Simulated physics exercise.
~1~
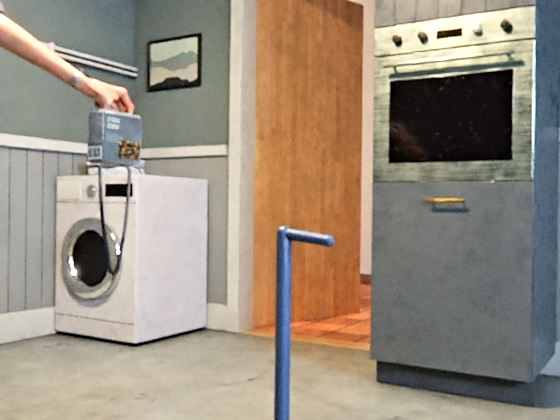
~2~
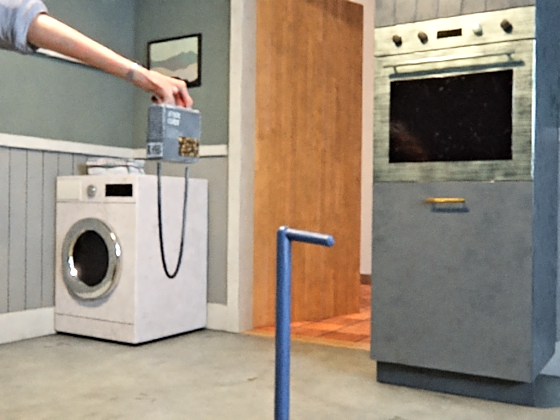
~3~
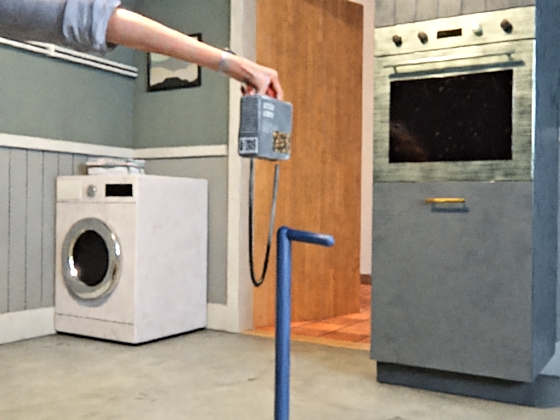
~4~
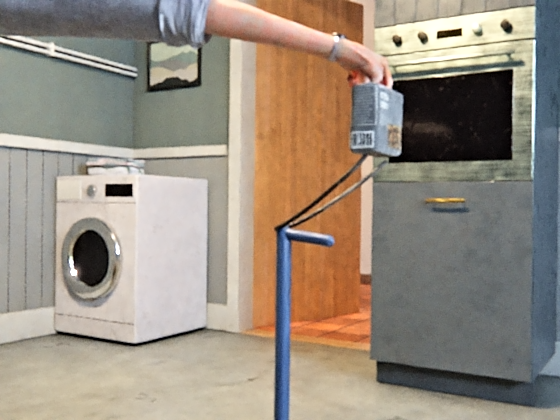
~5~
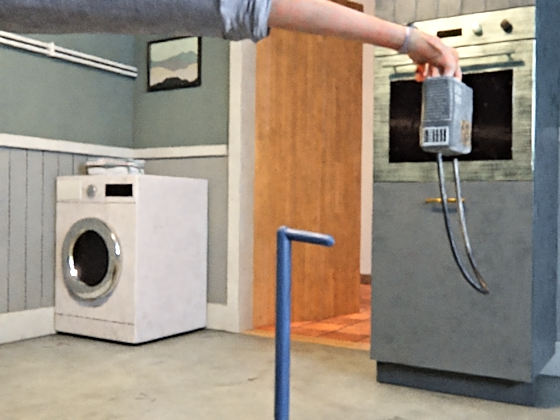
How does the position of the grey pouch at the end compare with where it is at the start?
At the start the grey pouch is on the left, just above the washing machine. By the end it is on the right, past the blue post and in front of the oven.
